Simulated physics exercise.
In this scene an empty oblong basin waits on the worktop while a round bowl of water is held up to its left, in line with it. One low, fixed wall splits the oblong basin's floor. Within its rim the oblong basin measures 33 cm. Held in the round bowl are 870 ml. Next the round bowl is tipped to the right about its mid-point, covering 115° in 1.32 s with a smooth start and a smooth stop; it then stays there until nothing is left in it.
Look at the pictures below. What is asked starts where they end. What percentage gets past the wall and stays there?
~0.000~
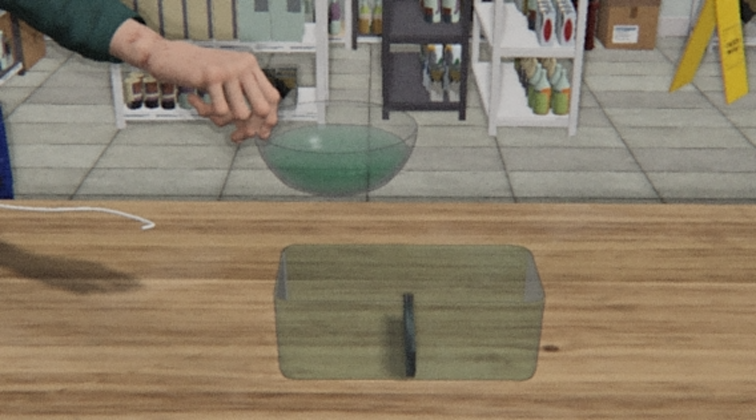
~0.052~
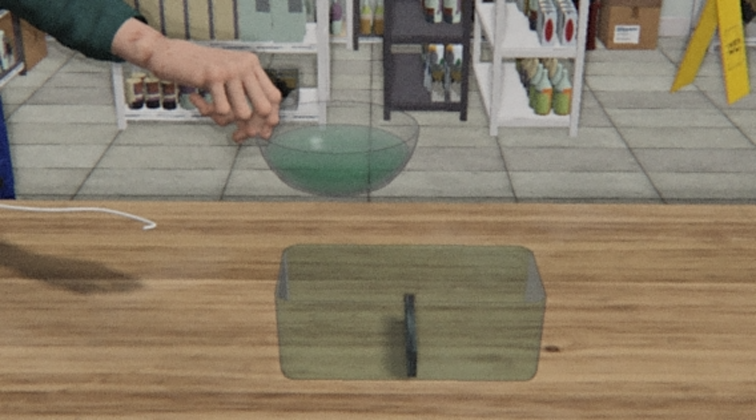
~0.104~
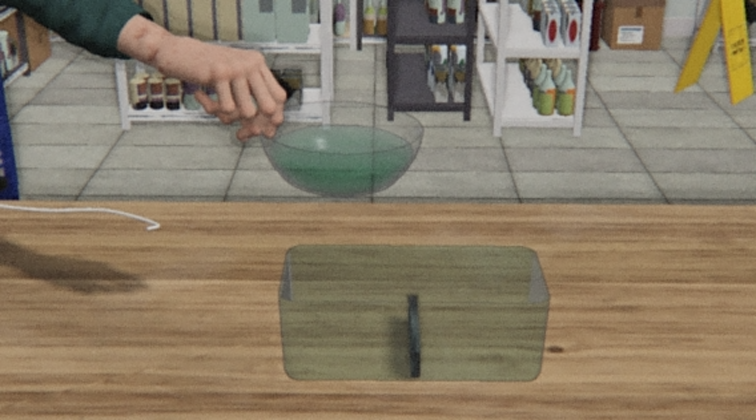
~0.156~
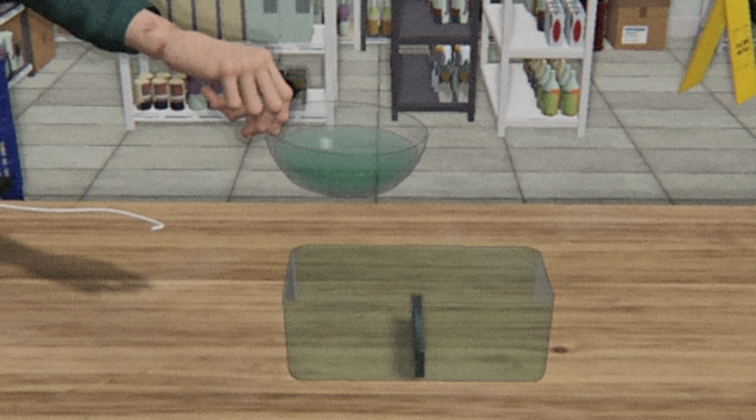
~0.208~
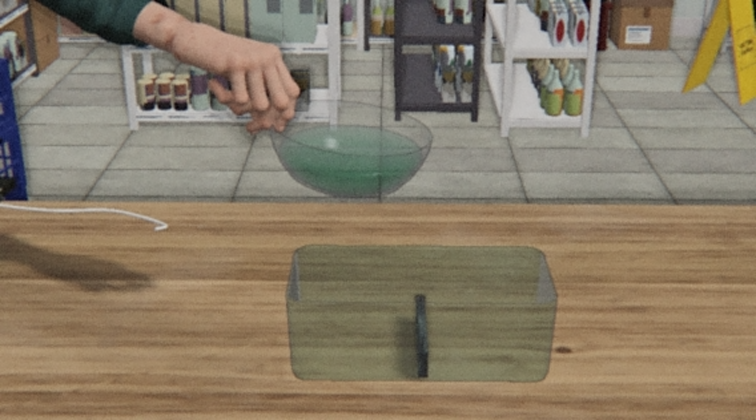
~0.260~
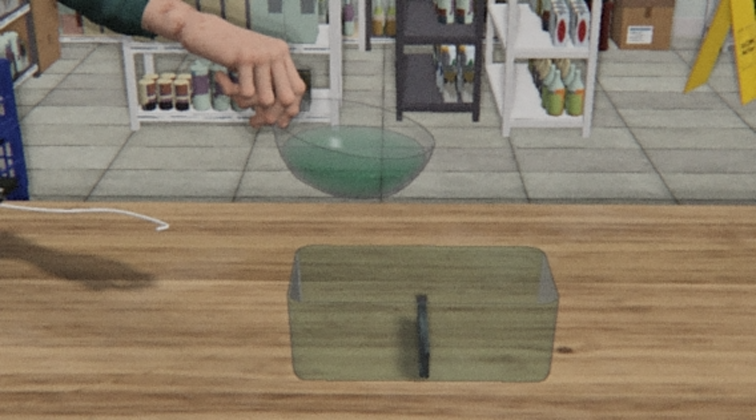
About 80 per cent.
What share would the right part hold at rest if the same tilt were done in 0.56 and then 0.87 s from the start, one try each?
55 and 70 %.
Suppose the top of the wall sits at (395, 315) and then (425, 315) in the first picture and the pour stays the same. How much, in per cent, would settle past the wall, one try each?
Respectively close to 90 and 75 %.
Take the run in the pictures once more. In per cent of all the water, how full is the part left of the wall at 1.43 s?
I'd say near 18 percent.
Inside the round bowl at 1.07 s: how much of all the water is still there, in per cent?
Roughly 0 percent remains.
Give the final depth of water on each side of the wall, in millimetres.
On the left it stands about 6 mm, on the right about 30 mm.
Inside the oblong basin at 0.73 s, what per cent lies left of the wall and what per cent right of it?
Around 0 percent on the left and 22 on the right.
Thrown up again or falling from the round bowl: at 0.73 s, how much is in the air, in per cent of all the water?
Close to 38 per cent, I'd say.
By 0.73 s the tilt is 67° and 40 per cent is still to pour, 0 is left of the wall and 22 right of it.
By 1.07 s the tilt is 105° and 0 per cent is still to pour, 16 is left of the wall and 81 right of it.
By 1.43 s the tilt is 115° and 0 per cent is still to pour, 18 is left of the wall and 81 right of it.
By 1.82 s the tilt is 115° and 0 per cent is still to pour, 19 is left of the wall and 80 right of it.
At rest 19 per cent lies left of the wall, 80 right of it and 1 outside.
